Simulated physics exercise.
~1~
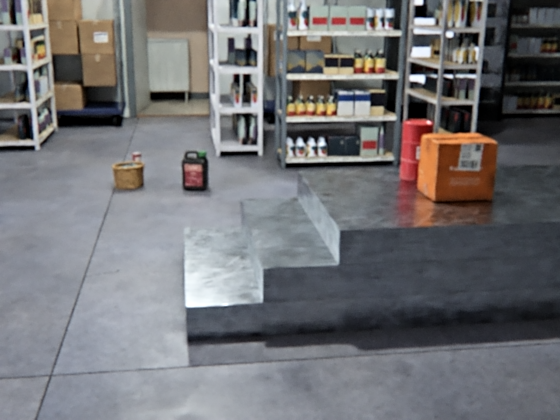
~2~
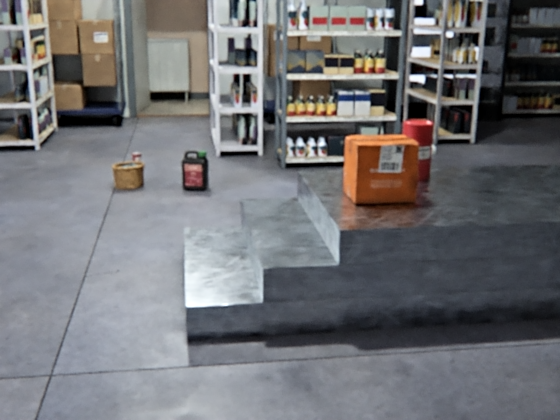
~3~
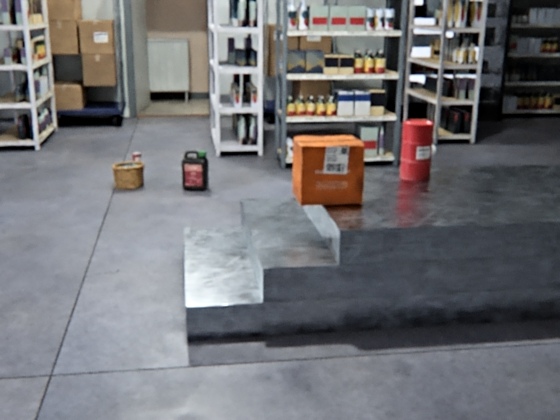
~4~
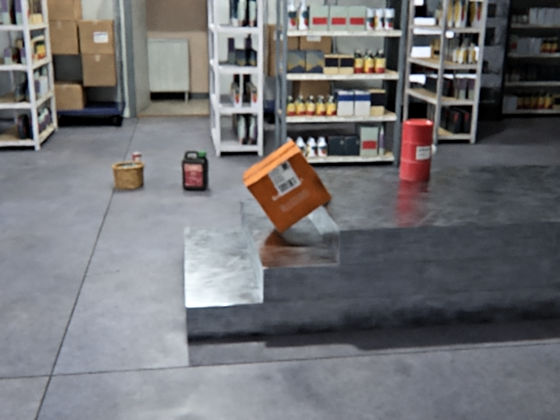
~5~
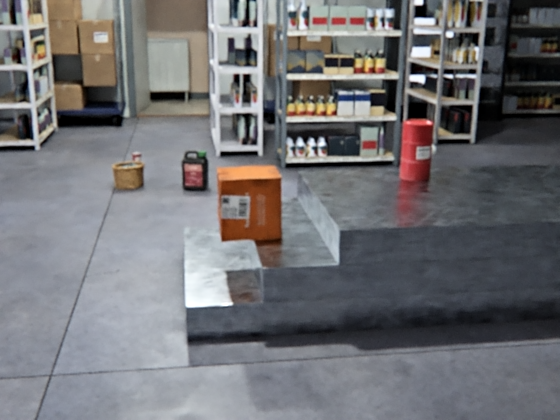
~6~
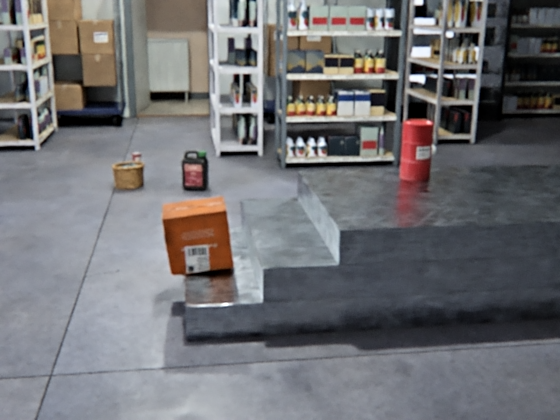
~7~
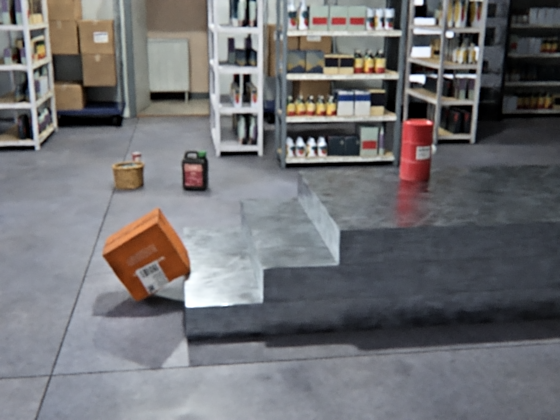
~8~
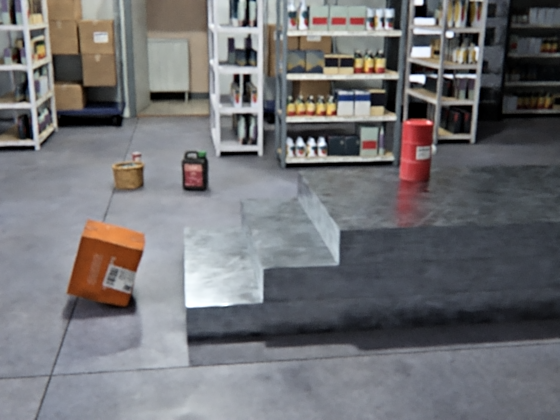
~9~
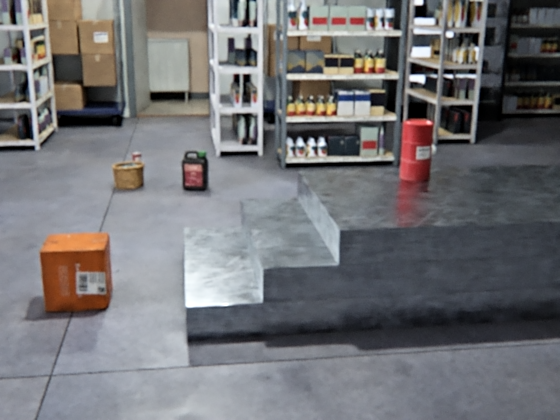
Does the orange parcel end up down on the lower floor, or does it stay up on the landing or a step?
It ends up down on the lower floor, to the left of the steps, after tumbling off the landing.
